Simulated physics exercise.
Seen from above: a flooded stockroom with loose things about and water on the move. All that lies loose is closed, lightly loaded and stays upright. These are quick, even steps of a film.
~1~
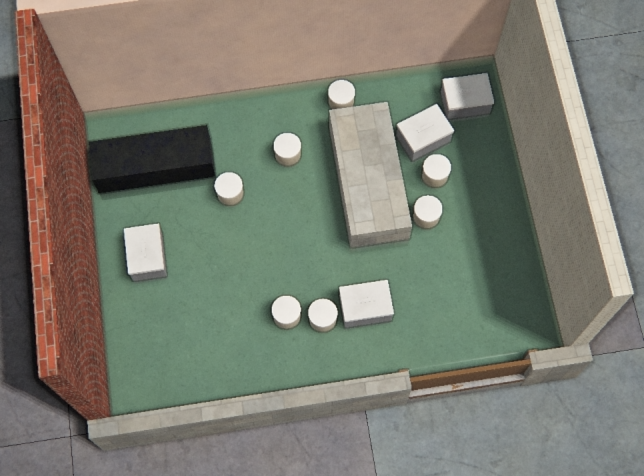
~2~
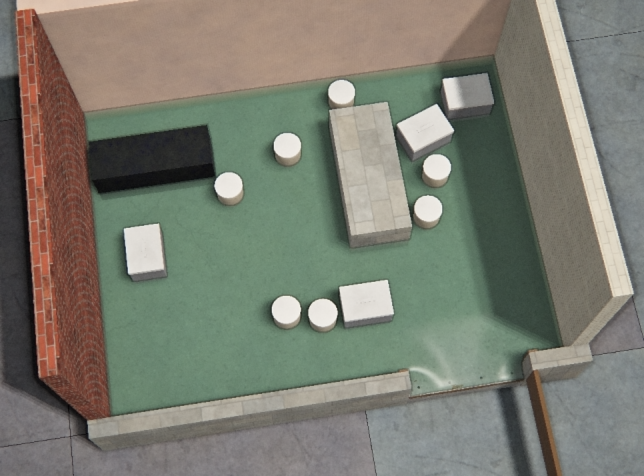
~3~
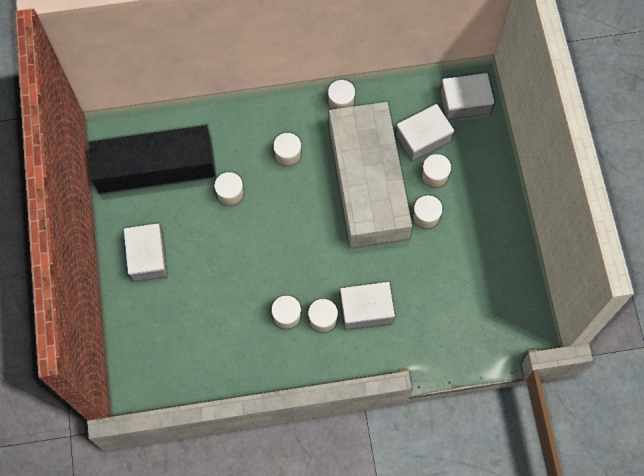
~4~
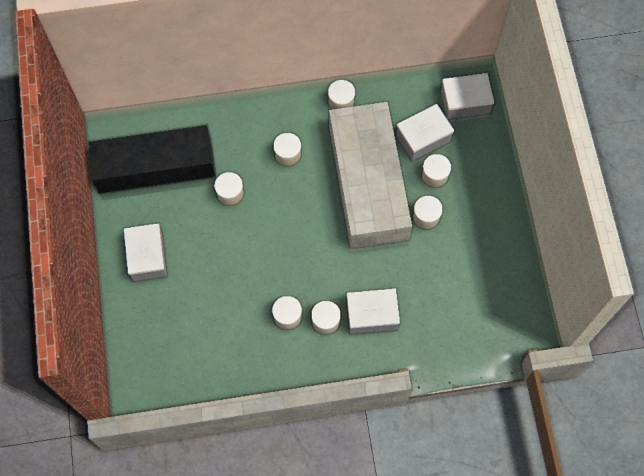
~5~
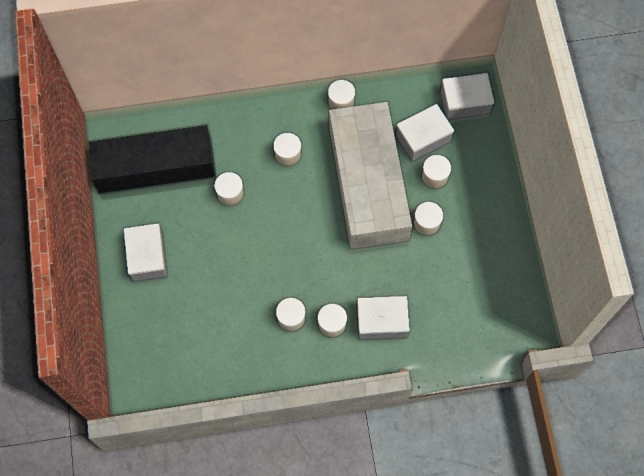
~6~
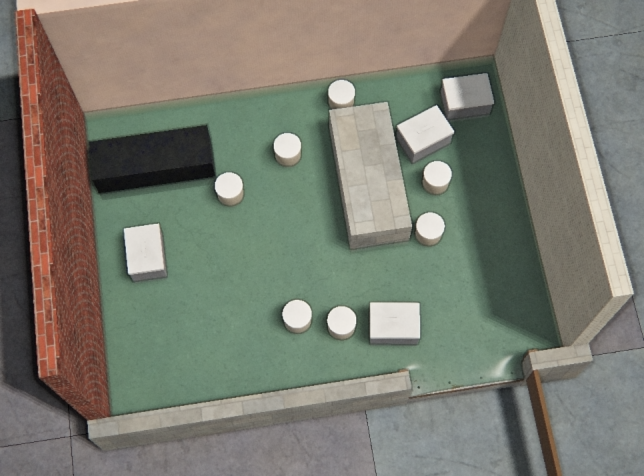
Brown barrier swinging open at the lower right of a flooded walled room, then a few white blocks and cylinders drifting slightly.
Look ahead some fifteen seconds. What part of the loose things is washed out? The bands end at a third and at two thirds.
That comes to one to two thirds.
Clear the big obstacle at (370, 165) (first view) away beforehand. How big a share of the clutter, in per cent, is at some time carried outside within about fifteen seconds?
I make it 50 per cent.
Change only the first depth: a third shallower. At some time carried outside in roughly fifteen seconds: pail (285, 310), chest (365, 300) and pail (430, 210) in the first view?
One after the other: Out, washed out, gone.
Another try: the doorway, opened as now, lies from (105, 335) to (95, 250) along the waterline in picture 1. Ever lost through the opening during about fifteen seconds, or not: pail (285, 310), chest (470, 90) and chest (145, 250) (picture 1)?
In that order: Out, inside, carried outside.
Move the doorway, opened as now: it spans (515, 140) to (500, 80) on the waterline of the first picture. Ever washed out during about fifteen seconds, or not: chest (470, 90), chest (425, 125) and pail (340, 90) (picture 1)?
In that order: Gone, washed out, carried outside.
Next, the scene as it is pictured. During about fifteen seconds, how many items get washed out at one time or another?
The number is 6.
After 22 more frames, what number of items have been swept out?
4 of them.
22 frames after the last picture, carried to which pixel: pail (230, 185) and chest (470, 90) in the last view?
At about (262, 227) and (489, 205).
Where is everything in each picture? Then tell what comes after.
A chest at (366, 300) floats; a pail at (323, 313), afloat; 0 of 11 have shifted, in the first frame.
A chest at (366, 300) floats; a pail at (323, 313) floats; 0 of 11 have shifted, in the second frame.
A chest at (367, 302) floats; a pail at (323, 313) floats; 0 of 11 have shifted, in the third frame.
A chest at (373, 308) floats, close to its start; a pail at (326, 315), afloat, close to its start; 1 of 11 have shifted, in the fourth frame.
A chest at (383, 314), afloat, close to its start; a pail at (332, 318) floats, close to its start; 4 of 11 have shifted, in the fifth frame.
A chest at (395, 320), afloat, a stride from its start; a pail at (342, 320), afloat, close to its start; 5 of 11 have shifted, in the sixth frame.
A moment on, 0 of 11 are out; 11 afloat.
Next, 3 of 11 are out; 8 afloat.
Later, 4 of 11 are out; 7 afloat.
In the end, 6 of 11 are out; 5 afloat.
